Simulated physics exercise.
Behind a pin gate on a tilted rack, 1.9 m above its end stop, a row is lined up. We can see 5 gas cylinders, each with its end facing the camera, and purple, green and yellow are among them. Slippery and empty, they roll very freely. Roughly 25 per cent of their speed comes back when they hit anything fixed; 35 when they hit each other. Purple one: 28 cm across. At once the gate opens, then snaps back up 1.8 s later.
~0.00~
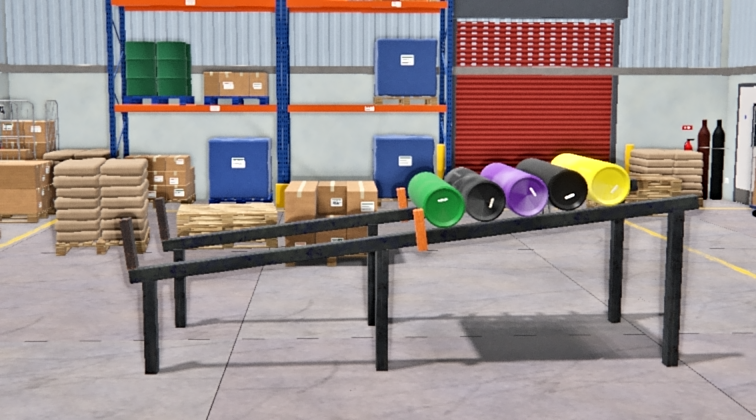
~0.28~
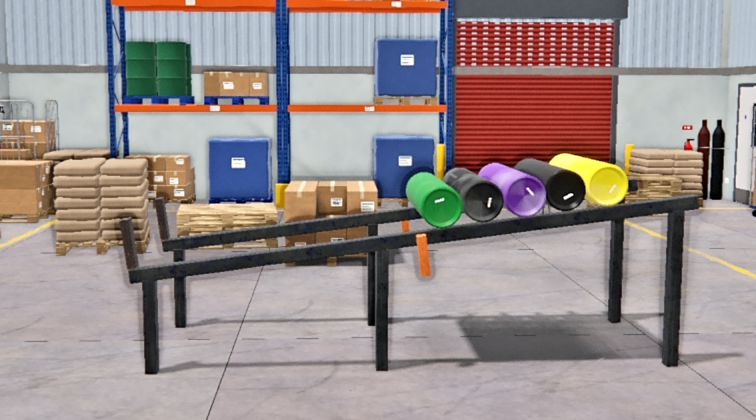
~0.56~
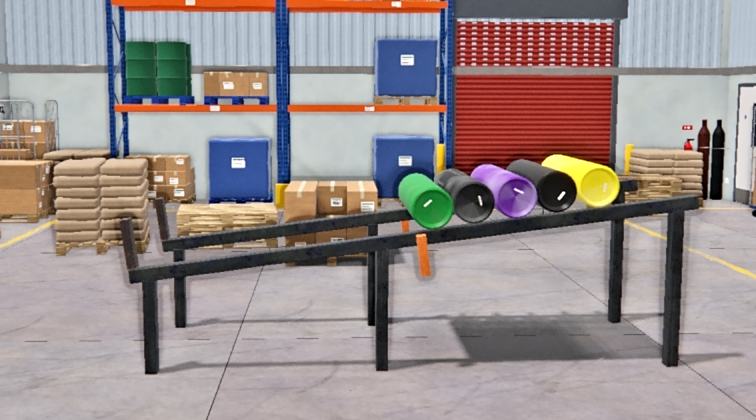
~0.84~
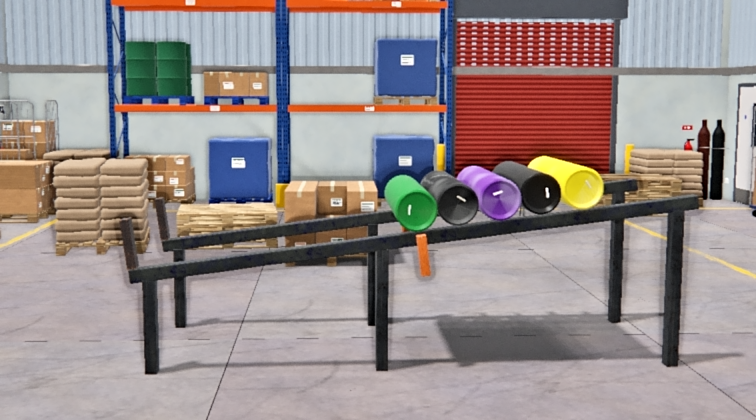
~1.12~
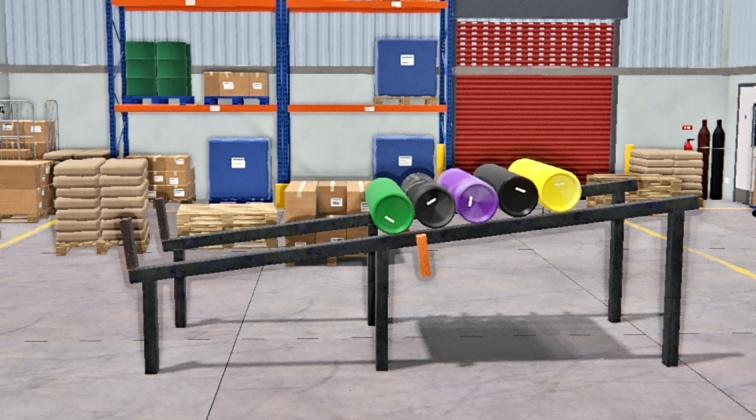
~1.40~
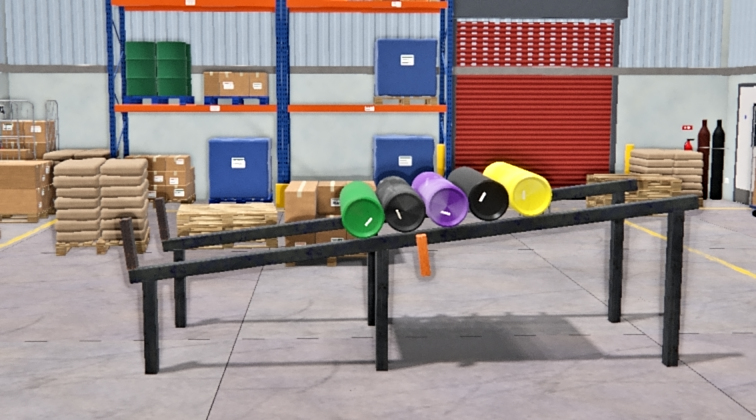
Five cylinders, one green, two black, one purple and one yellow, sit in a row on a sloping rack in a warehouse as an orange pin gate drops, then roll together a short way down to the left, green leading.
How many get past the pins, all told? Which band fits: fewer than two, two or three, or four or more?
I would say four or more.
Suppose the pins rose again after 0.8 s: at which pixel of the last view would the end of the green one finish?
Near (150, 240).
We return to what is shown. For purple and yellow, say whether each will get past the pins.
As for those two, purple gets free while yellow stays put.
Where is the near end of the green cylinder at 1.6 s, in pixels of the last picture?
That would be about (338, 221) in pixels.
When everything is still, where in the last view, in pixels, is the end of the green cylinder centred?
You'll find it at roughly (154, 245) in the final picture.
Then, 1.6 s in, purple is on the rails, 5 cm above the pins, rolling left; green is on the rails, 55 cm below the pins, rolling left; yellow is on the rails, 60 cm above the pins, rolling left; 2 through so far.
Then, 1.9 s in, purple is on the rails, 25 cm below the pins, rolling left; green is on the rails, 85 cm below the pins, rolling left; yellow is on the rails, 30 cm above the pins, rolling left; 3 through so far.
Then, 2.1 s in, purple is on the rails, 50 cm below the pins, rolling left; green is on the rails, 105 cm below the pins, rolling left; yellow is on the rails, 20 cm above the pins, rolling right; 4 through so far.
In the end (3.0 s), purple is on the rails, 115 cm below the pins; green is on the rails, 175 cm below the pins; yellow is on the rails, 15 cm above the pins; 4 through so far.
